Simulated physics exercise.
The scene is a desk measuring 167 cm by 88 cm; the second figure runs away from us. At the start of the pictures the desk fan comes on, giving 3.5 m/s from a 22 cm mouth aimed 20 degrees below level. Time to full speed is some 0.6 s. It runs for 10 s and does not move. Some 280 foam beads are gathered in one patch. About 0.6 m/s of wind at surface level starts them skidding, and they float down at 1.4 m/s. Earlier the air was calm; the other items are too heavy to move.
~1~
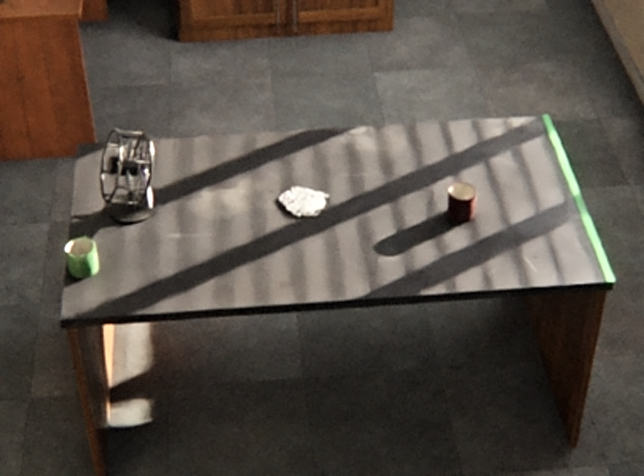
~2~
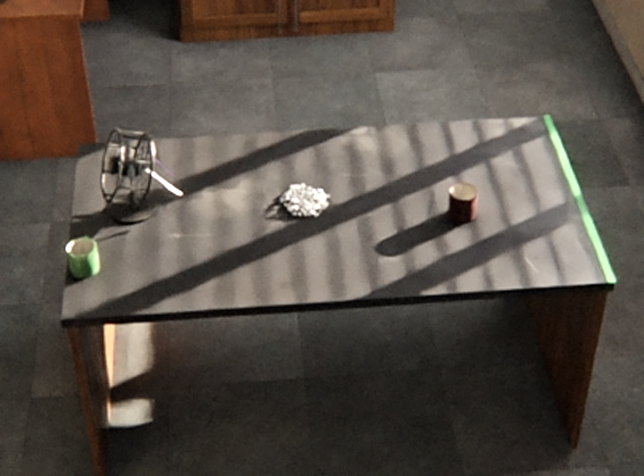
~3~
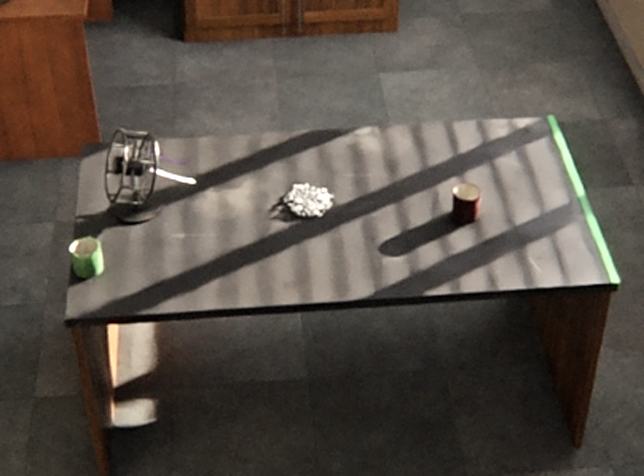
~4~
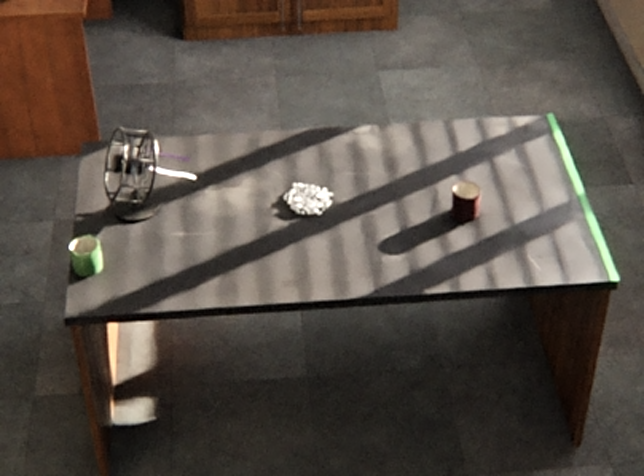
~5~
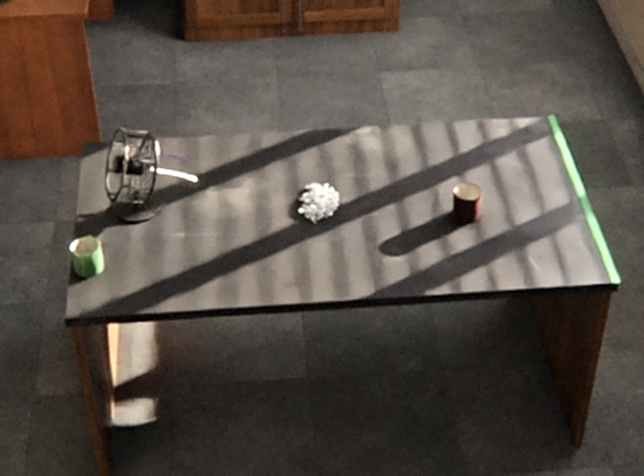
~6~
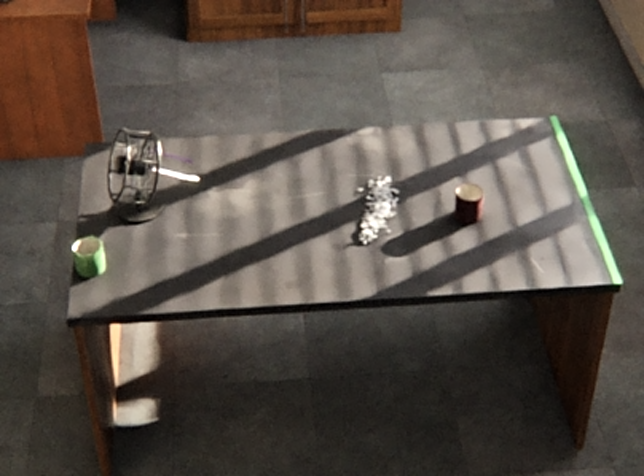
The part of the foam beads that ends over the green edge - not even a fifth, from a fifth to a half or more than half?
The share passes the halfway mark.
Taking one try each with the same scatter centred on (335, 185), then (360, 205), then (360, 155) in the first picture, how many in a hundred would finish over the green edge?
Roughly 100 %, then 70 %, then 10 %.
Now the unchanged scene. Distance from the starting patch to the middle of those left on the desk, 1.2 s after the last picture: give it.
Roughly 90 cm.
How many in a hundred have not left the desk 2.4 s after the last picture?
Roughly 1 per cent.
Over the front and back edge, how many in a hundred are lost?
Roughly 40 per cent at the front edge and 0 per cent at the back edge.
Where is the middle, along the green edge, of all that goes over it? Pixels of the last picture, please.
The middle crossing sits close to (598, 222) in the last picture.
Then, 1.2 s after the last picture, 34 % are on the move or not yet settled, 50 % are over the green edge; the middle of those still in play is near (573, 268).
Then, 2.4 s after the last picture, 1 % are on the move or not yet settled, 62 % are over the green edge.
Then, 4.7 s after the last picture, 0 % are on the move or not yet settled, 63 % are over the green edge.
Then, 9.2 s after the last picture, at the end, 63 % are over the green edge.
